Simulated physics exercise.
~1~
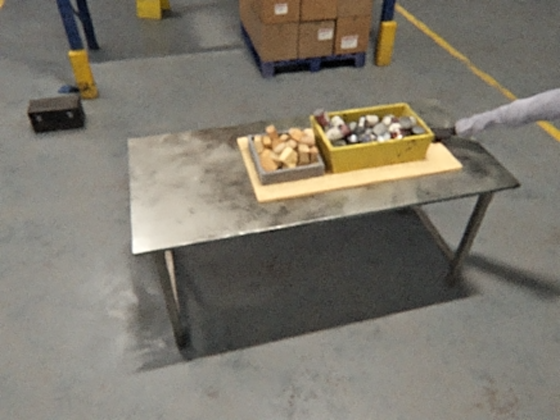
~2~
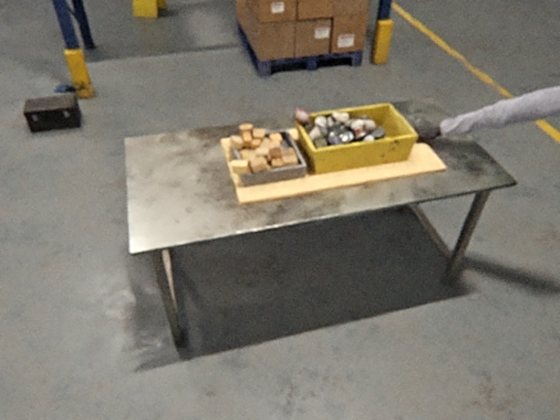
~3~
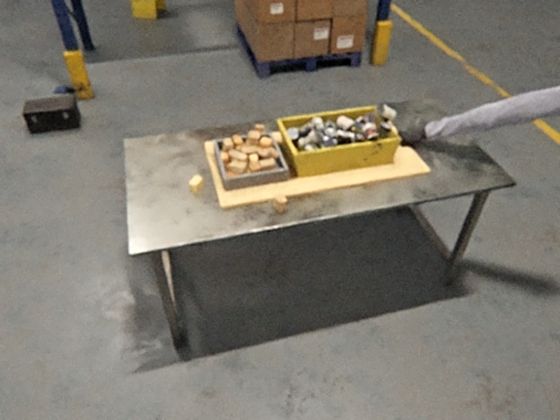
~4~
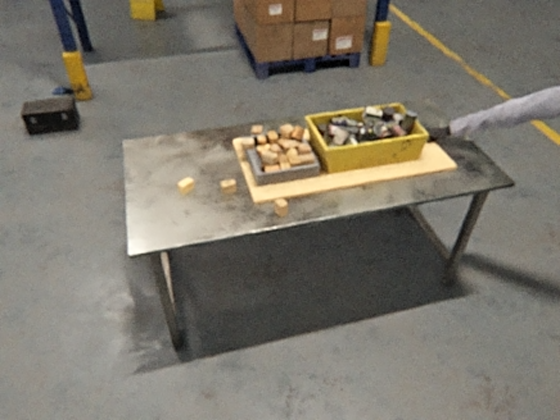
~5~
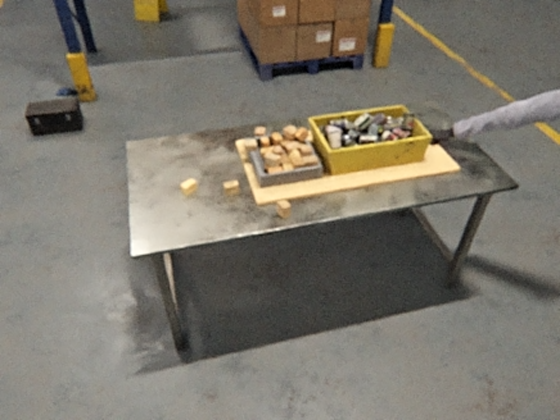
A board carrying a grey container of timber offcuts and a yellow container of small tins slides left across a metal table beside a gloved arm, then back right; a few offcuts end up outside the grey container, while the tins stay in theirs.
